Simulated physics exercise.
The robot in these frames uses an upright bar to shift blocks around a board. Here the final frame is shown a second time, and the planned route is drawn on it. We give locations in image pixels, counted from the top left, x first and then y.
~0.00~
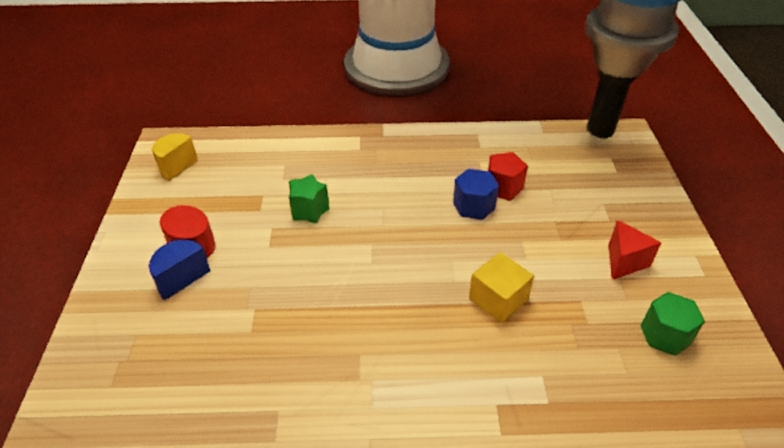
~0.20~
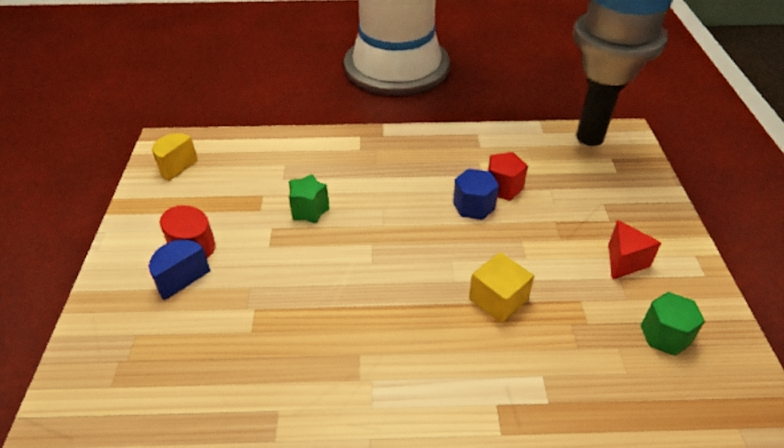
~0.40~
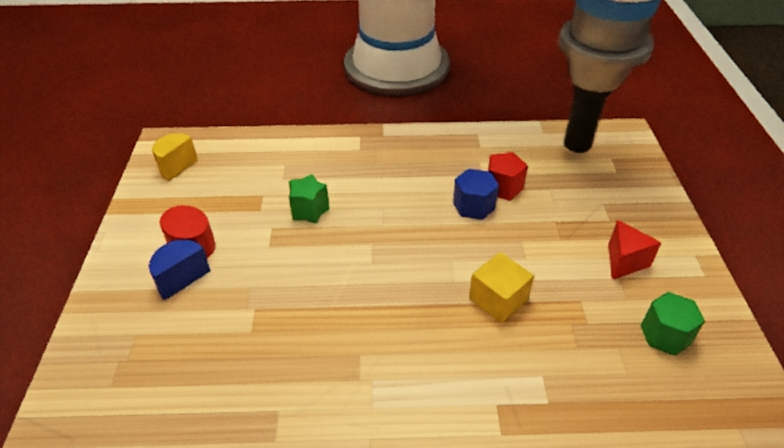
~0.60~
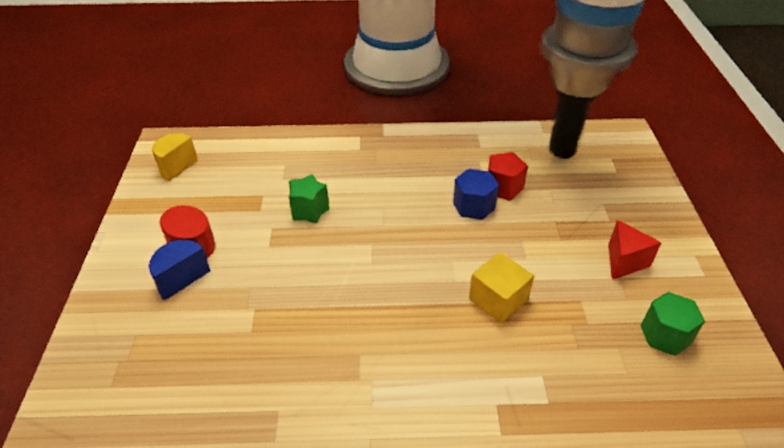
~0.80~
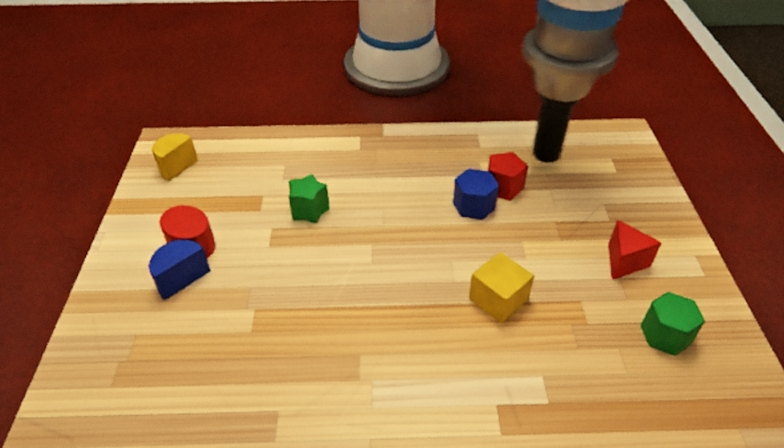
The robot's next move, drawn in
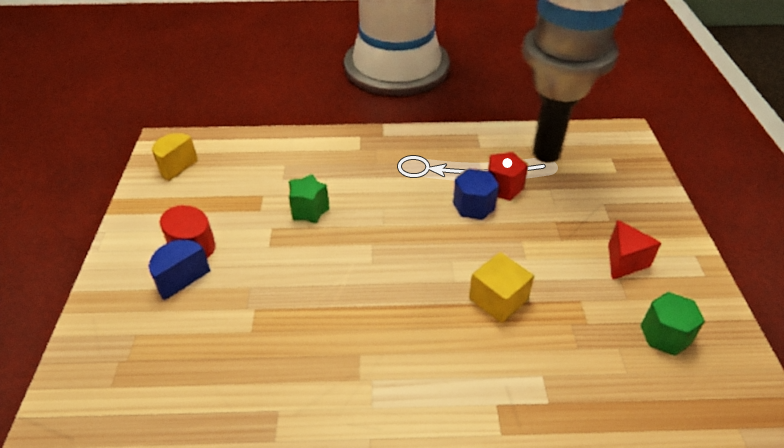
A robot arm's dark upright bar glides steadily left and slightly nearer across the far right of a pale wooden board, drawing closer to a red pentagonal block. A fixed, raised view looks down on the board against a dark red surface, with a pale robot base behind. Yellow, green, red and blue blocks lie scattered about, all still, including a blue six-sided one beside the red pentagonal block.
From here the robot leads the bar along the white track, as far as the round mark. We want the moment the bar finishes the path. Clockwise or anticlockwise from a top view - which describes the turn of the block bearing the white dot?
In a top view, it turns counterclockwise.
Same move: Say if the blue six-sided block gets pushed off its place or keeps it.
The block in question is displaced by the end.
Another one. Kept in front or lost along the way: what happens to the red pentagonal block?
I expect it to be beside or behind the bar.
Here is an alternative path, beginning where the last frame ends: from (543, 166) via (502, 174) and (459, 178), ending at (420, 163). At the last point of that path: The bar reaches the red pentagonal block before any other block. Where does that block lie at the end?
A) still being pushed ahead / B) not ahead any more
B
Drawn move, from (543, 166) over (501, 171) and (457, 171) to (414, 166); the dot is on the red pentagonal block.
On the path given first. One third of the way, bar (502, 160); blue six-sided block (473, 187), turned 15° clockwise; red pentagonal block (499, 167), turned 35° anticlockwise.
Two thirds of the way, bar (458, 160); blue six-sided block (473, 188), turned 20° clockwise; red pentagonal block (494, 168), turned 65° anticlockwise.
At the end, bar (414, 155); blue six-sided block (473, 188), turned 20° clockwise; red pentagonal block (494, 168), turned 65° anticlockwise.
